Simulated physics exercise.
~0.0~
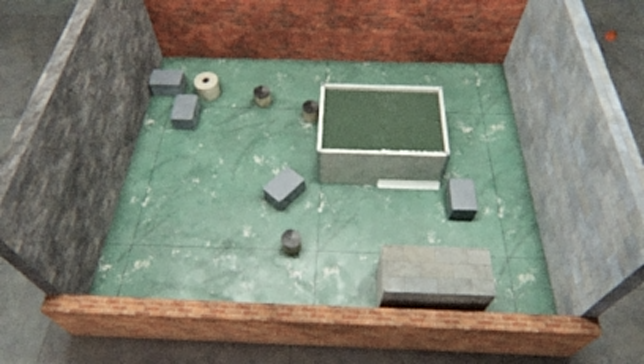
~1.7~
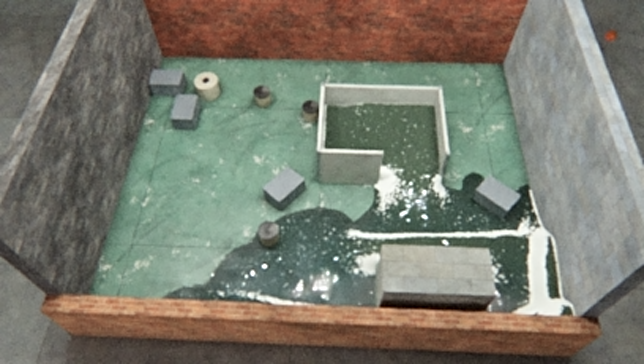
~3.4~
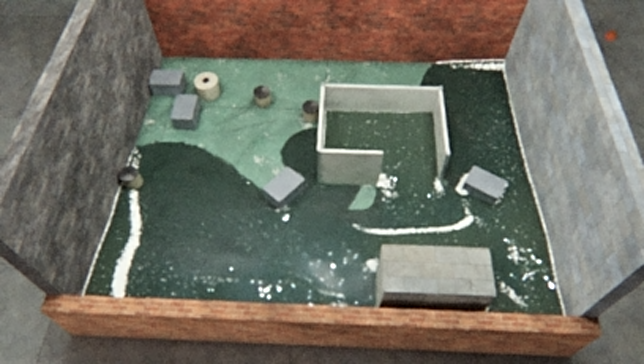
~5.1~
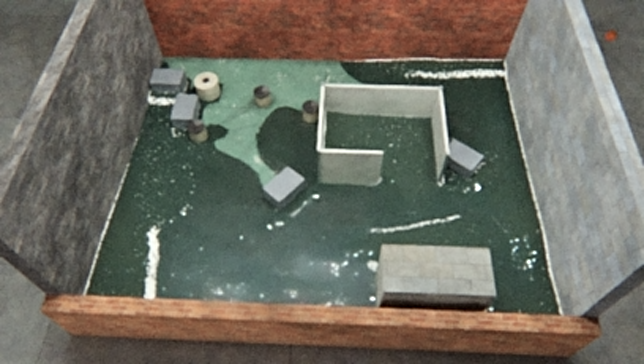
In a walled warehouse bay, a piece of a tank's front wall burst off and dark water spread over the green floor, sweeping a small pail to the left wall and shifting a grey tub, before both drifted back and ended upright amid the water.
